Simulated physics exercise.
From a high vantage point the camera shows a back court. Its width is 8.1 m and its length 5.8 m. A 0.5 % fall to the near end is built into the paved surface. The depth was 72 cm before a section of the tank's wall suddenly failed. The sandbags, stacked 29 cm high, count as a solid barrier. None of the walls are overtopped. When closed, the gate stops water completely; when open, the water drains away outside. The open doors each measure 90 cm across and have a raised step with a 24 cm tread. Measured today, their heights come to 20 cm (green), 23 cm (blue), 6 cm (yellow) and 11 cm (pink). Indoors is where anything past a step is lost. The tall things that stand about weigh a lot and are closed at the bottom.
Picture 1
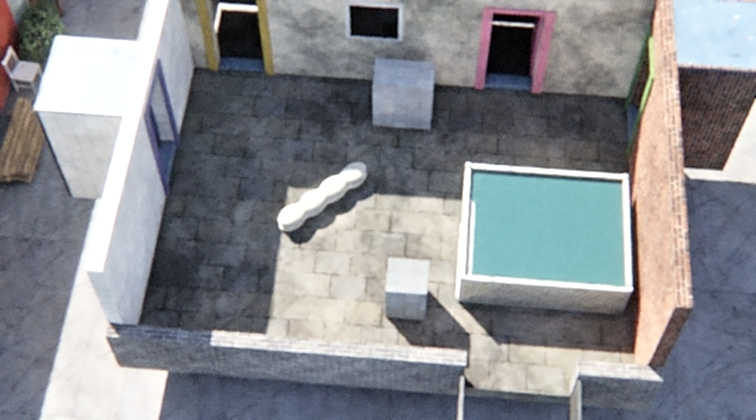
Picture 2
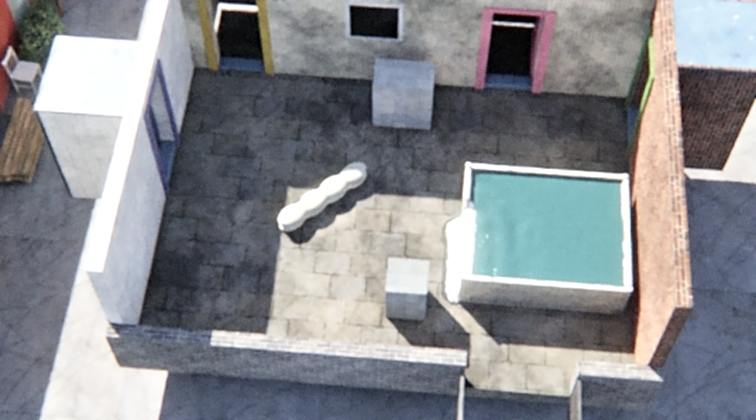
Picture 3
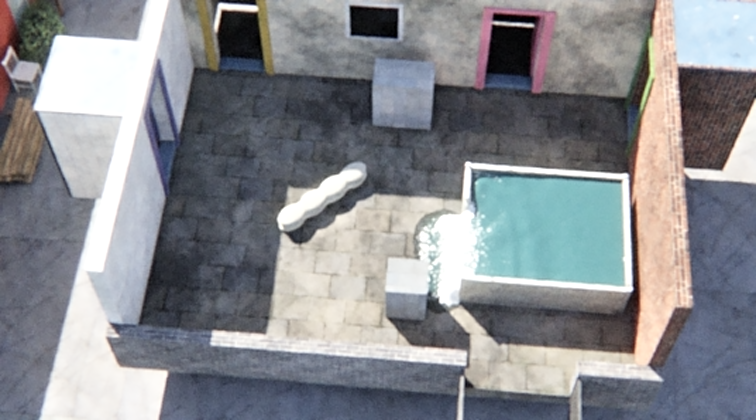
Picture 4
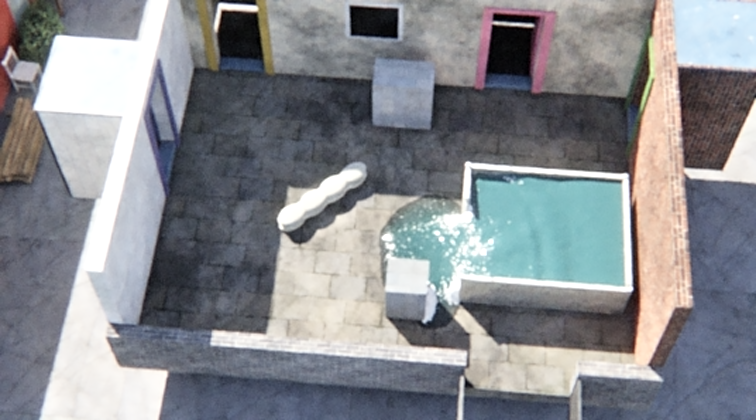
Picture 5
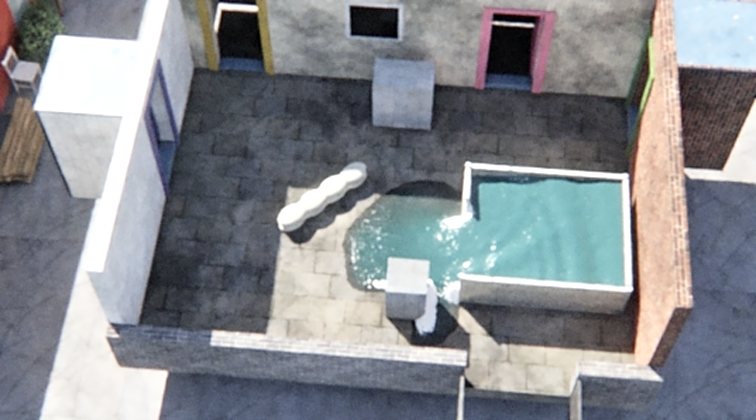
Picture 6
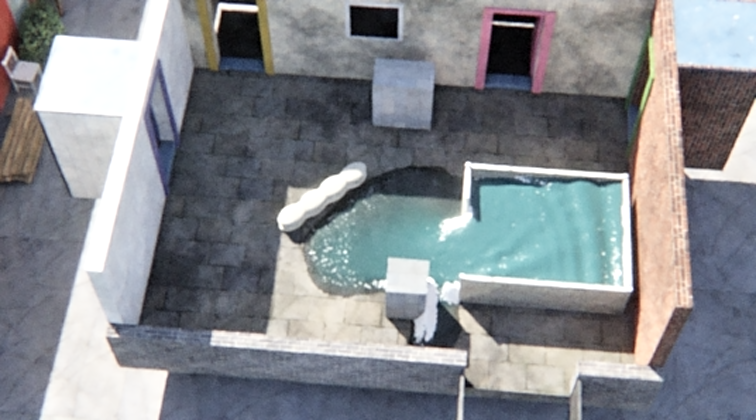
Teal water sits still in a raised, walled tank at the right of a paved courtyard, then bursts through the tank's left side in a white, foaming rush. It spreads leftward across the paving, surrounds a pale block, and reaches the lumpy white barrier as ripples cross the tank.
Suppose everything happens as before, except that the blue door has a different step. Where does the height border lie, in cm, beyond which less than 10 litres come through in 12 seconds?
It lies at roughly 6.5 cm.
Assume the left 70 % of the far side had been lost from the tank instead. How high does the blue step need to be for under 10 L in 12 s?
I'd say close to 9.0 cm.
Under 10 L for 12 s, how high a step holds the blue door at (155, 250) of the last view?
Minimum: Close to 24 cm.
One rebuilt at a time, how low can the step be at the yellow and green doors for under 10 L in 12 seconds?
Some 14.0 cm for yellow, some 10.5 cm for green.
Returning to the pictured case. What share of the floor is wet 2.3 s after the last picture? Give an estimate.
Roughly 55 percent of the floor.
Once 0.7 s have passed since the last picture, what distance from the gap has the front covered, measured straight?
The front is some 5.2 m out.
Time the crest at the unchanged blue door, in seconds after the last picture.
The depth peaks at about 6.5 seconds.
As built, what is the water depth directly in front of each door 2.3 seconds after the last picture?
At the green door the depth is 0 cm, at blue 6 cm, at yellow 0 cm and at pink 0 cm.
Then, 0.7 s after the last picture water covers 30 % of the floor, deepest (48 cm) near (428, 290); it has not reached the blue door.
Then, 2.3 s after the last picture water covers 55 % of the floor, deepest (42 cm) near (134, 347); 6 cm at the blue door, 0 litres in over its 23 cm step.
Then, 11.3 s after the last picture water covers 95 % of the floor, deepest (14 cm) near (530, 99); 5 cm at the blue door, 0 litres in over its 23 cm step.
At the blue door as built, the water peaked near 9 cm, 6.7 s after the last picture.
Run again over the same 12 s with other heights there, 14 litres in over 6 cm, 7 litres over 7 cm. The limit of 10 litres is kept from about 6.5 cm up.
